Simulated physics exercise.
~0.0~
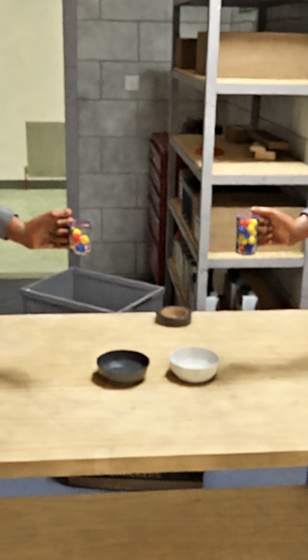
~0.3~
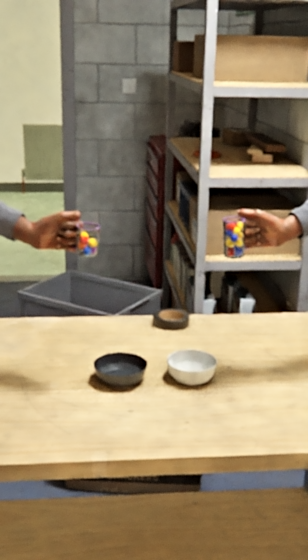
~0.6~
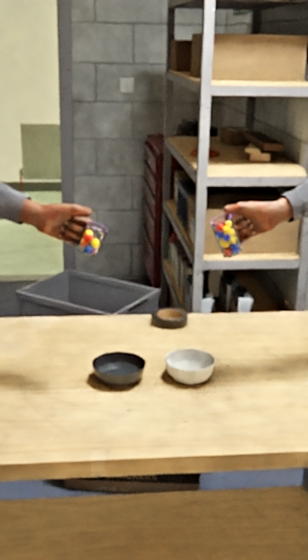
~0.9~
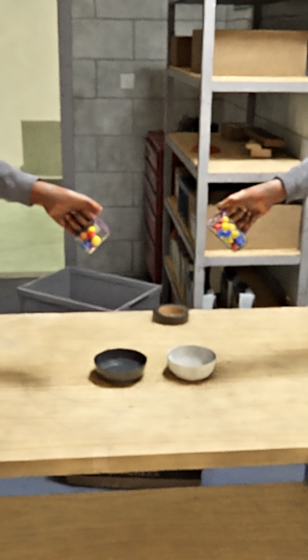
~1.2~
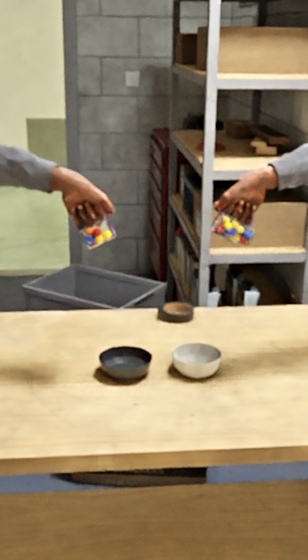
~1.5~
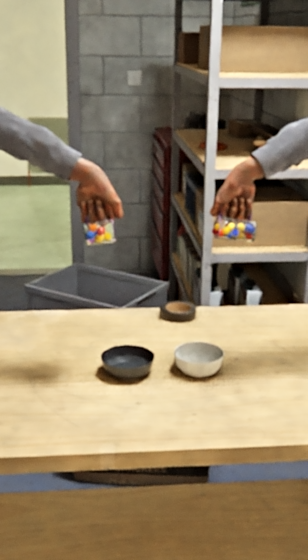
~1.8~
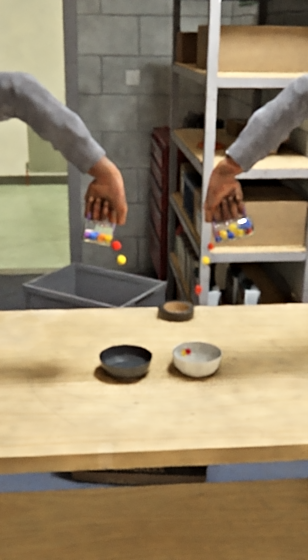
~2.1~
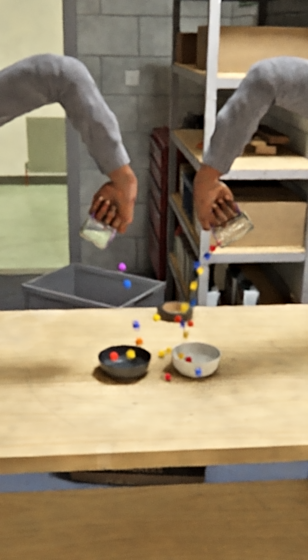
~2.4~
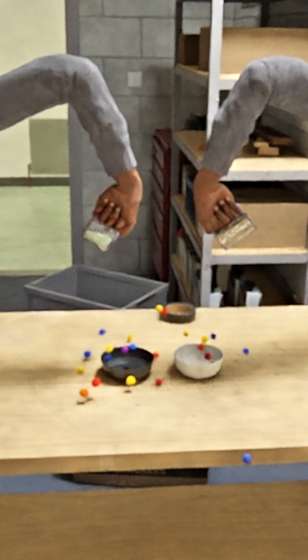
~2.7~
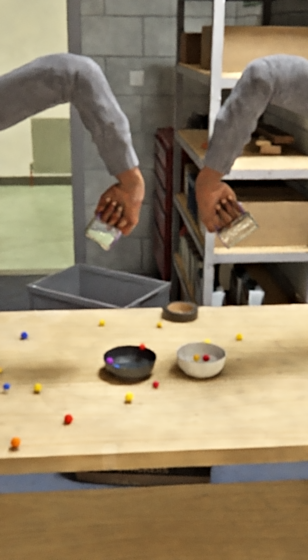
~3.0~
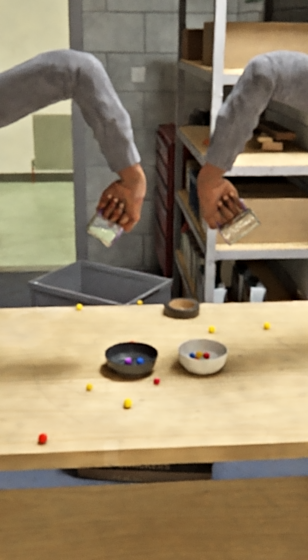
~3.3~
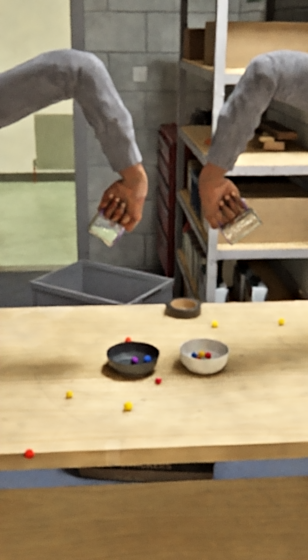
Two hands tipped clear cups of colorful little balls over a dark bowl and a white bowl, and the balls spilled out and bounced across the wooden table, leaving a few in each bowl while most got away and both upturned cups stayed held above.
